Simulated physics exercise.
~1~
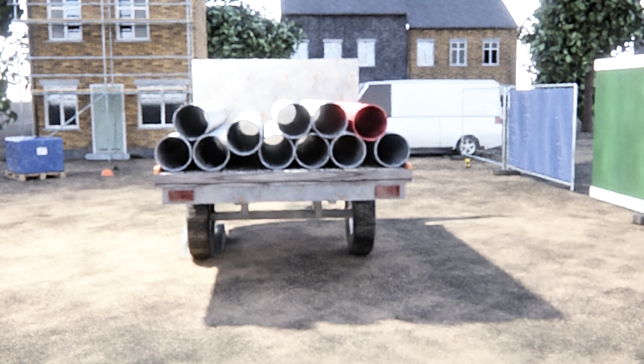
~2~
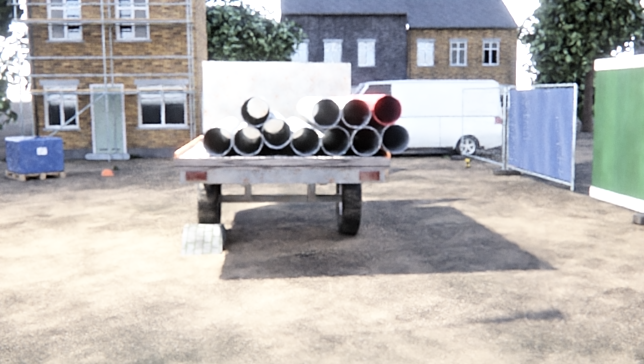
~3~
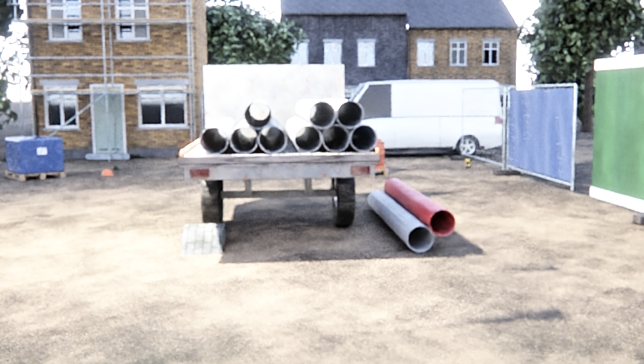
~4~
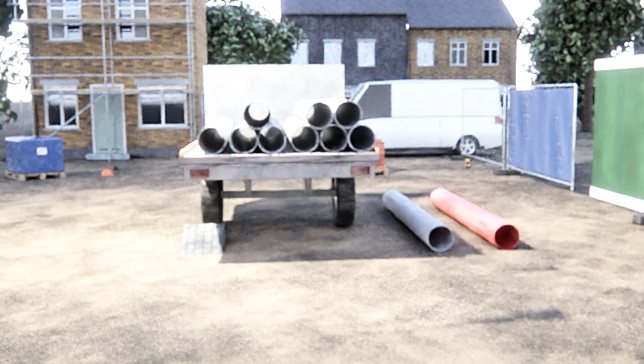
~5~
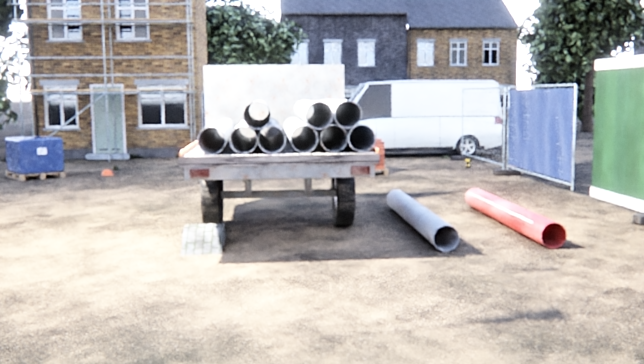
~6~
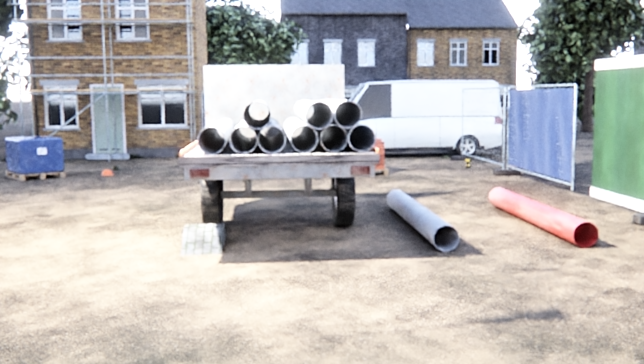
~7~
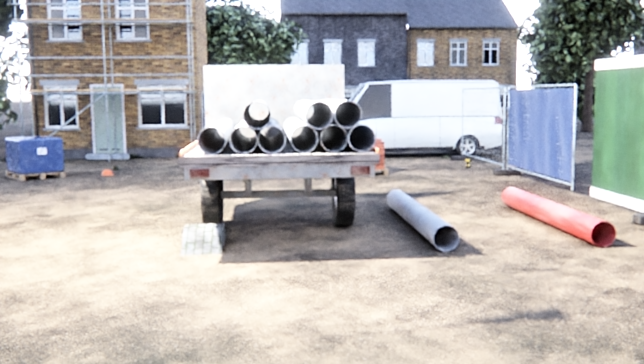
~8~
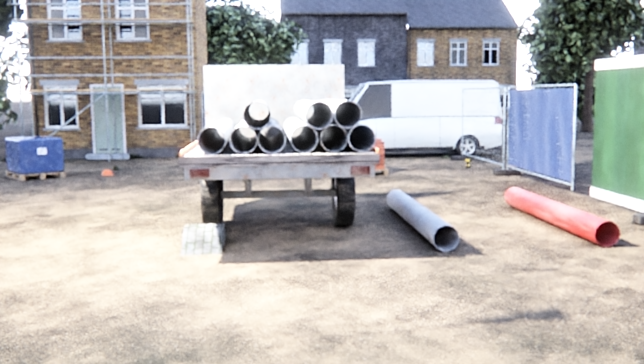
Flat trailer stacked with plastic pipes jolting to a halt, a grey and a red pipe dropping off its right side, the red rolling farther before stopping.
